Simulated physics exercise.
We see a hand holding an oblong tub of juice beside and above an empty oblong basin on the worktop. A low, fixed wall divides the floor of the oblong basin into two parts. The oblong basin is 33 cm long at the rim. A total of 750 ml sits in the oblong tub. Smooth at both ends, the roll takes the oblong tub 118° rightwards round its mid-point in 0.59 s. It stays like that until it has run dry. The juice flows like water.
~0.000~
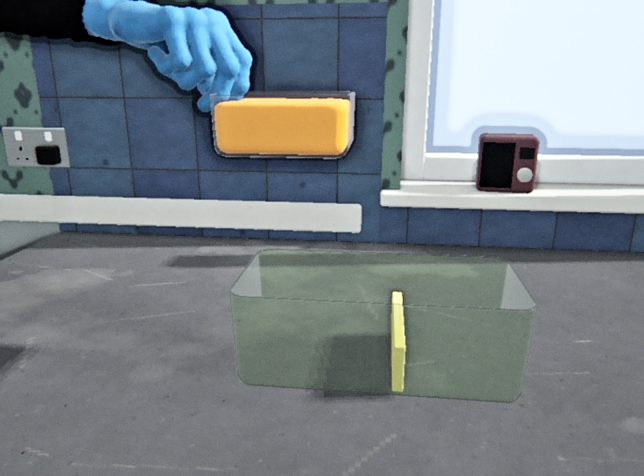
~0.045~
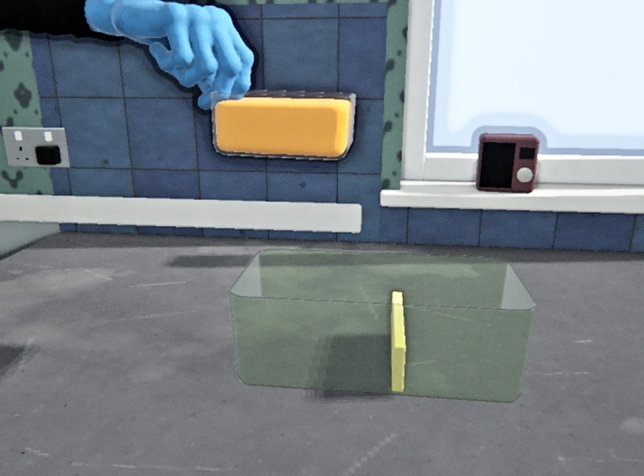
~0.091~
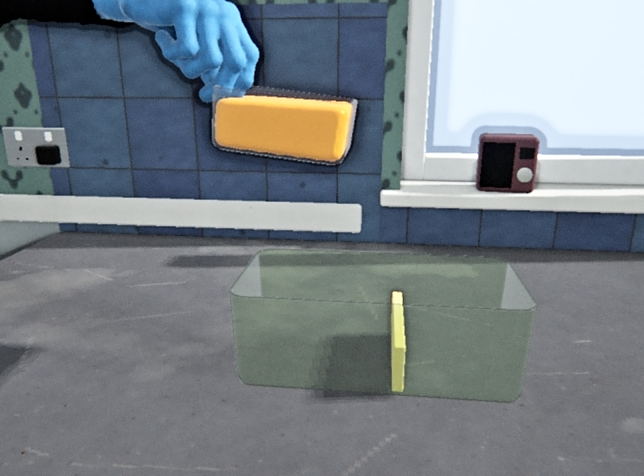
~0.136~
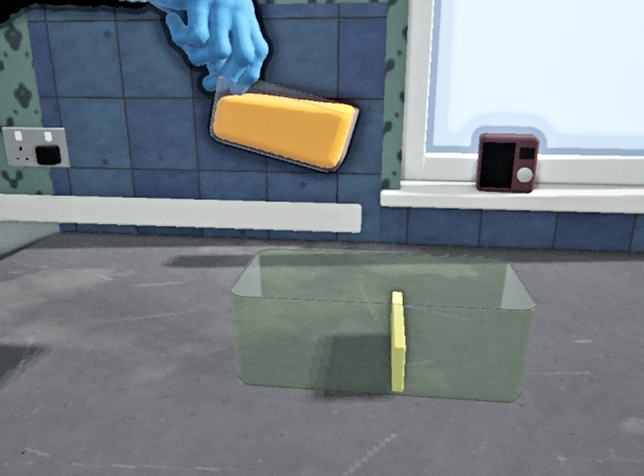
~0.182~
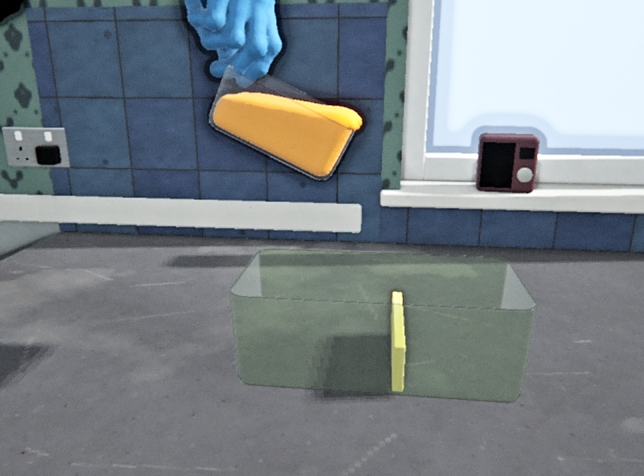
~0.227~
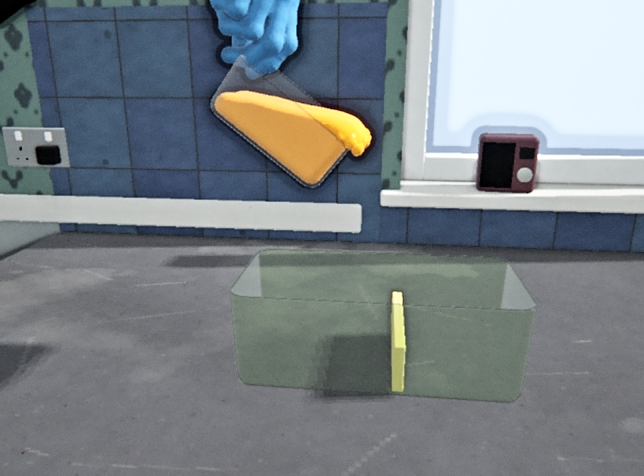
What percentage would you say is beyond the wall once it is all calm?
I would put it at about 43 per cent.
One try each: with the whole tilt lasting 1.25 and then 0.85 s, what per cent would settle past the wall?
The first try gives around 65 percent, the second around 55 percent.
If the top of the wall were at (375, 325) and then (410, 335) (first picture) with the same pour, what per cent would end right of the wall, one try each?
Some 65 in a hundred, then some 35 in a hundred.
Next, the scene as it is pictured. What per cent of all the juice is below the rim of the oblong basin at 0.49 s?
Roughly 44 per cent.
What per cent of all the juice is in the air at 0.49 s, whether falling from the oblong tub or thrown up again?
Near 48 per cent at that time.
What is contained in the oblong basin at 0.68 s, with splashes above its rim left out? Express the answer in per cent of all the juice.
Some 86 percent.
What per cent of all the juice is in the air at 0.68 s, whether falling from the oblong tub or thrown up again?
Close to 10 per cent.
After 0.49 s the tilt is 109° and 7 per cent is still to pour, 10 is left of the wall and 35 right of it.
After 0.68 s the tilt is 118° and 0 per cent is still to pour, 45 is left of the wall and 41 right of it.
After 0.87 s the tilt is 118° and 0 per cent is still to pour, 50 is left of the wall and 42 right of it.
After 1.09 s the tilt is 118° and 0 per cent is still to pour, 50 is left of the wall and 43 right of it.
In the end 50 per cent lies left of the wall, 43 right of it and 7 outside.
